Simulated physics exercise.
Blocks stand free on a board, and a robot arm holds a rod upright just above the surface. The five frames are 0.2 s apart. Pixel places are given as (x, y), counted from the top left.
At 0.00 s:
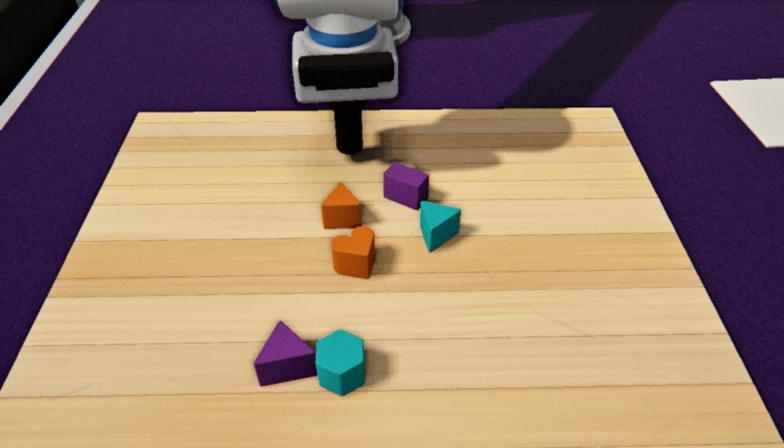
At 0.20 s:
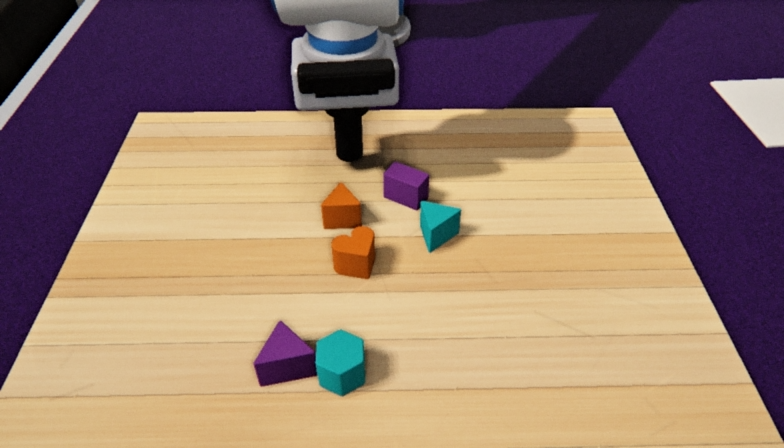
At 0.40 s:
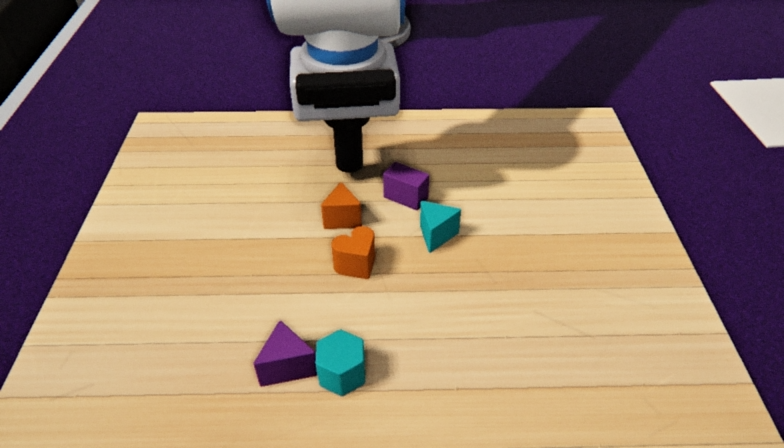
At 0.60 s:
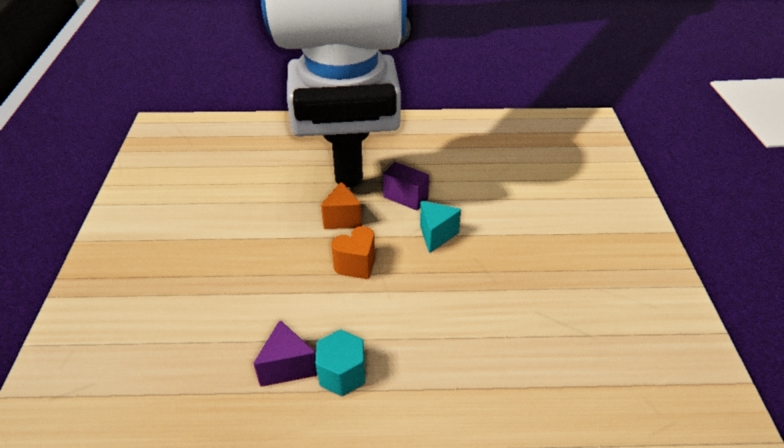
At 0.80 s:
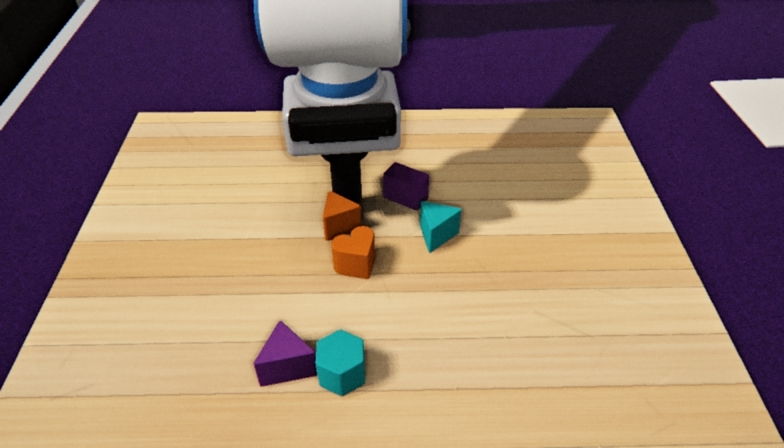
A pale wooden board lies on a purple surface, seen from above its near edge by a still camera. An orange triangular block, an orange heart, a purple block and a turquoise triangular one sit towards the back, with a purple triangular block and a turquoise hexagonal one nearer. A robot arm moves its black rod forward from the back, then nudges the orange triangular block slightly nearer, turning it.
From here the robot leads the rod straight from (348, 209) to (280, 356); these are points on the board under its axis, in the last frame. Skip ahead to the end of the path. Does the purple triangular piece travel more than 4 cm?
No.
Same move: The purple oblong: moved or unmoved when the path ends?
It is still on its spot.
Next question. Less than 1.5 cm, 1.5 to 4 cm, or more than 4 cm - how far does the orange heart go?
The answer will be the short band, under 1.5 cm.
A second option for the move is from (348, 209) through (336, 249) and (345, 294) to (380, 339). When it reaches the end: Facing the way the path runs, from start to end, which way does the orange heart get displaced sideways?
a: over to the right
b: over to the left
It's b.
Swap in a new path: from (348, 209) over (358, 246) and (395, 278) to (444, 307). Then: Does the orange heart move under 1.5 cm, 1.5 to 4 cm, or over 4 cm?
Verdict: From 1.5 to 4 cm.
What follows on the original path. One third of the way, rod (327, 239); orange triangular piece (319, 247), turned 30° anticlockwise; orange heart (355, 246), turned 30° anticlockwise.
Two thirds of the way, rod (304, 288); orange triangular piece (298, 300), turned 45° anticlockwise; orange heart (356, 248), turned 45° anticlockwise.
At the end, rod (278, 345); purple triangular piece (265, 377), turned 15° anticlockwise; orange triangular piece (294, 355), turned 65° anticlockwise; turquoise hexagonal block still; orange heart (356, 248), turned 45° anticlockwise; purple oblong still.
